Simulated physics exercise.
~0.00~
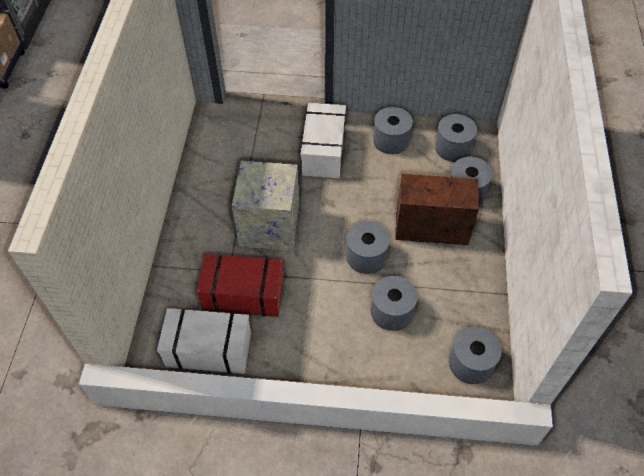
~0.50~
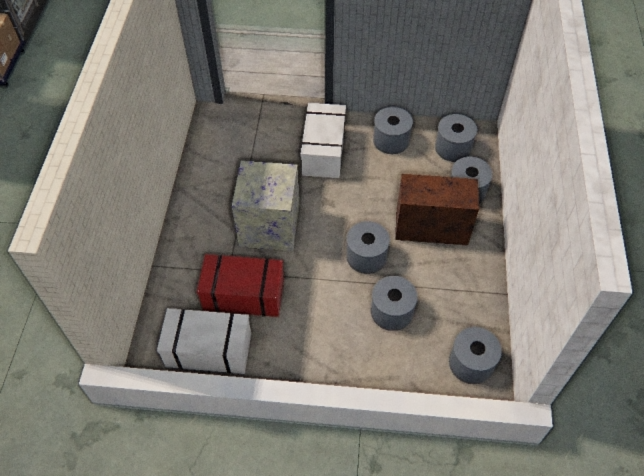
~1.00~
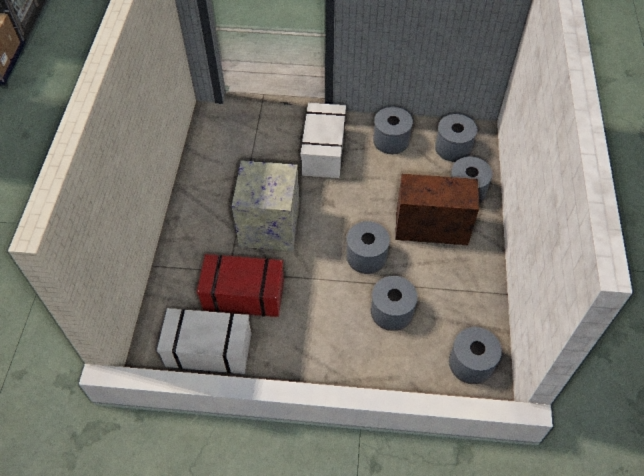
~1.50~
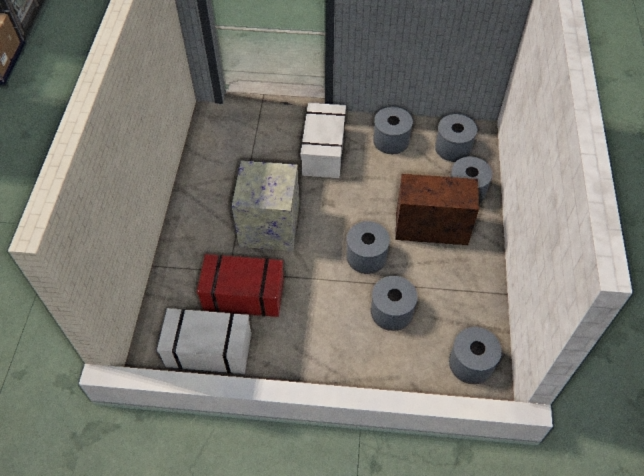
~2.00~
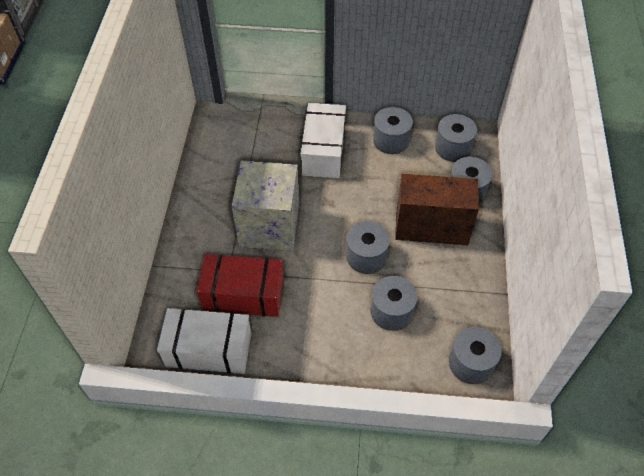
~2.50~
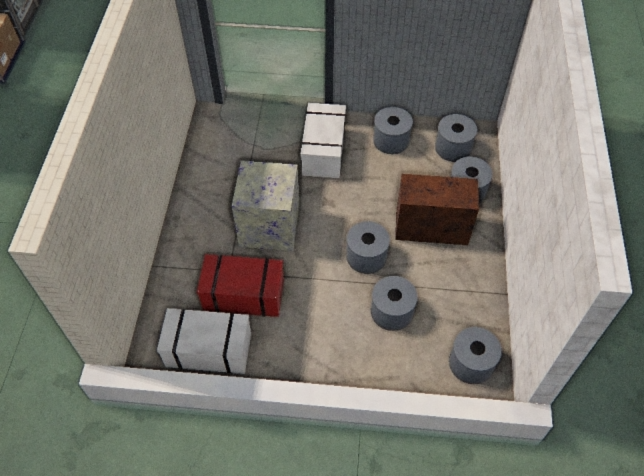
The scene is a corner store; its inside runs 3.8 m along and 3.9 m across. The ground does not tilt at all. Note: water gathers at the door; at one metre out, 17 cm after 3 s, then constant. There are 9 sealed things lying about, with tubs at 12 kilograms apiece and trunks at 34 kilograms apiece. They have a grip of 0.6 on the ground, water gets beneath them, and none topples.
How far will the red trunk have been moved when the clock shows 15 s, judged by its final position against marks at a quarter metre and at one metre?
It gets pushed well away.
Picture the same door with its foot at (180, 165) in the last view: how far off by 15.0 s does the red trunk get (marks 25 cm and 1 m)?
That would leave the red trunk a little displaced.
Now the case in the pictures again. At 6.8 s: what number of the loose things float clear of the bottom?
0 at that moment.
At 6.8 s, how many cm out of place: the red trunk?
Some 0 cm from the start.
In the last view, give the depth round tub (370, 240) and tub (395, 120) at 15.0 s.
14 and 12 cm.
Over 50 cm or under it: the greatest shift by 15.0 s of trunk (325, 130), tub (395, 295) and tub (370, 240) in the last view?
Note - in order: Smaller; farther; farther.
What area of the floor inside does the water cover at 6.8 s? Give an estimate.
Flooded: Near 11.0 m2.
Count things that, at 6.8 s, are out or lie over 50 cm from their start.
Tally: 0.
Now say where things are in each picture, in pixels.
The first frame shows the red trunk at (240, 276), on the bottom; water covers 0.0 m2; 0 of 9 have shifted.
The second frame shows the red trunk at (240, 276) rests on the ground; water covers 0.0 m2; 0 of 9 have shifted.
The third frame shows the red trunk at (240, 276), on the bottom; water covers 0.0 m2; 0 of 9 have shifted.
The fourth frame shows the red trunk at (240, 276), on the bottom; 0.0 m2 under water; 0 of 9 have shifted.
The fifth frame shows the red trunk at (240, 276), on the bottom; 0.0 m2 under water; 0 of 9 have shifted.
The sixth frame shows the red trunk at (240, 276), on the bottom; water covers 0.6 m2; 0 of 9 have shifted.
After 3.5 s the red trunk is near (240, 276), 0.0 m from its start, aground; 0 afloat.
After 6.8 s the red trunk is near (240, 276), 0.0 m from its start, aground; 0 afloat.
After 11.0 s the red trunk is near (262, 274), 0.2 m from its start, aground; 4 afloat.
After 15.0 s the red trunk is near (375, 287), 1.3 m from its start, afloat; 9 afloat.
